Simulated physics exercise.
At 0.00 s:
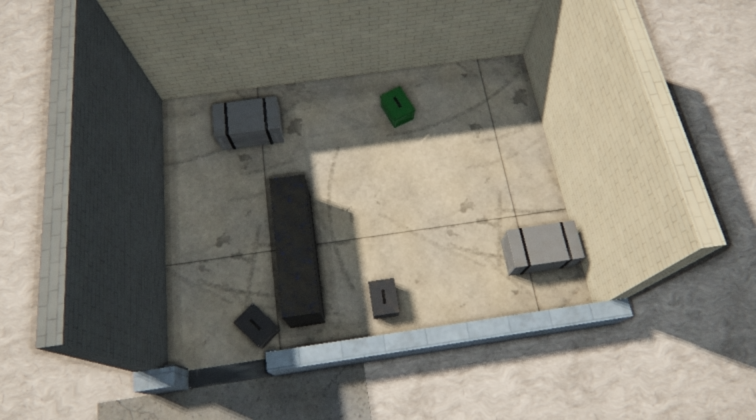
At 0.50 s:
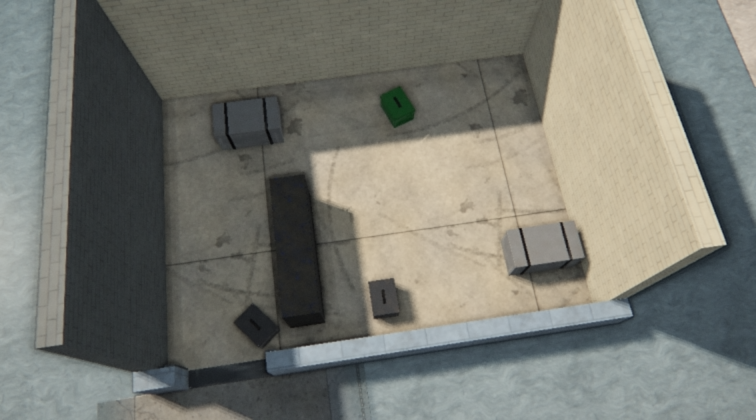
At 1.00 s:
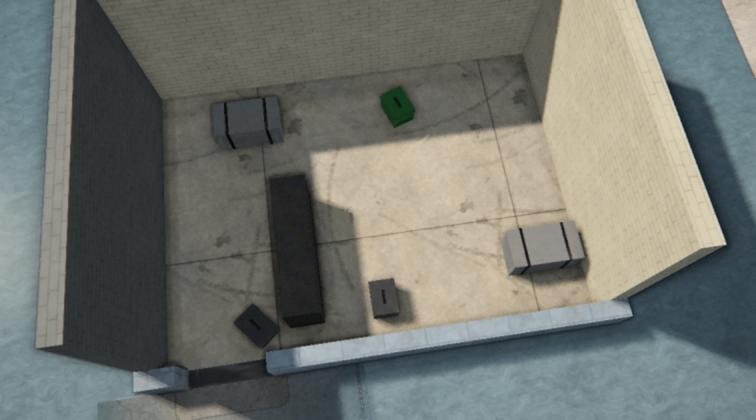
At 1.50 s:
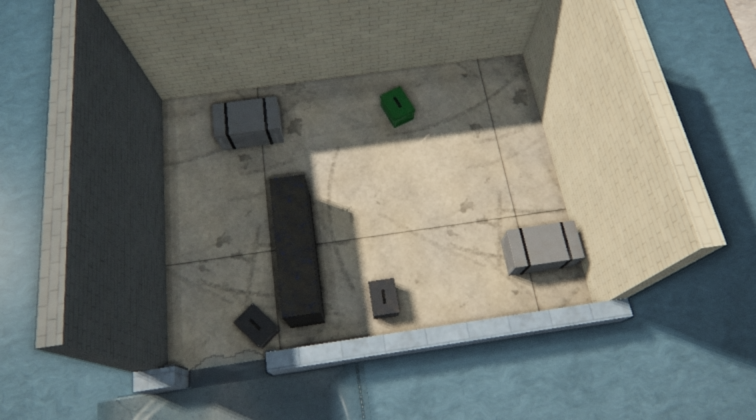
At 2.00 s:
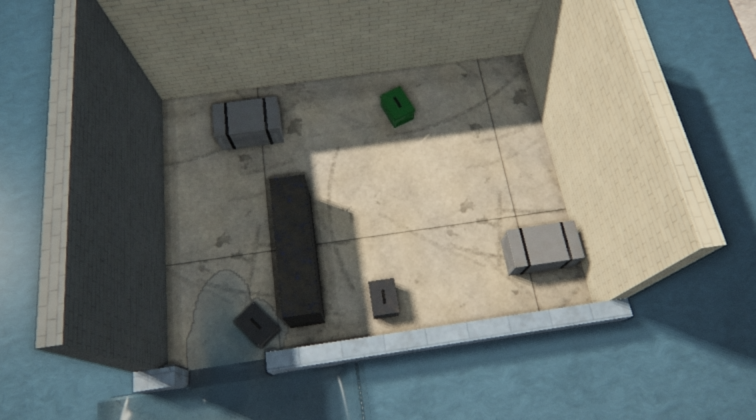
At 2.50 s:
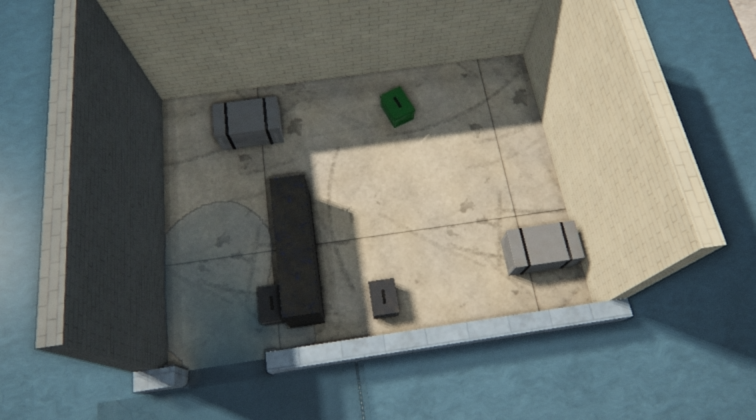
Water surrounds a walled room, enters through the door gap and shifts a grey tote.
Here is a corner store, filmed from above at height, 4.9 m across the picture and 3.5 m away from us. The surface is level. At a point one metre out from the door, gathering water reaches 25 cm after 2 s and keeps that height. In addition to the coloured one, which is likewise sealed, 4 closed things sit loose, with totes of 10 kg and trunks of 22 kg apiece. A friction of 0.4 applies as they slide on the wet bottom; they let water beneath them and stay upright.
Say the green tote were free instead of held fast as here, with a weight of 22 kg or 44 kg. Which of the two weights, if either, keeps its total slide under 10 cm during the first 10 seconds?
Only the bigger weight is adequate.
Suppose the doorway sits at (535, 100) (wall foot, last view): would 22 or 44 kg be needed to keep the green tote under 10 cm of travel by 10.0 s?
Then only the heavier mass works.
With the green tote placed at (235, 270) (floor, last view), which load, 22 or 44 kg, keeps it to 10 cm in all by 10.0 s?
So heavier weight required.
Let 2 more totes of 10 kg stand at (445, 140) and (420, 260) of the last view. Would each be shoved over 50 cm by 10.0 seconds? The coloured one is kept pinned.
First stays inside, then stays inside.
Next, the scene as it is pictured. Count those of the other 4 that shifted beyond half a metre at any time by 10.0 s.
Result: 3.
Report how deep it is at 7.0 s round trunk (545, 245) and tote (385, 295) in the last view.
First about 0 cm, second about 1 cm.
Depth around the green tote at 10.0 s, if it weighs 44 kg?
Something like 8 centimetres.
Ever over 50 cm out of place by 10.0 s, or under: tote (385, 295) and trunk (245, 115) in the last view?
The first is within the mark and the second is beyond the mark.
After 3.5 s the green tote would be 0 cm from its start with 22 kg and 0 cm from its start with 44 kg; 0 cm of water round it then.
After 4.5 s the green tote would be 0 cm from its start with 22 kg and 0 cm from its start with 44 kg; 0 cm of water round it then.
After 7.0 s the green tote would be 27 cm from its start with 22 kg and 4 cm from its start with 44 kg; 6 cm of water round it then.
After 10.0 s the green tote would be 68 cm from its start with 22 kg and 4 cm from its start with 44 kg; 8 cm of water round it then.
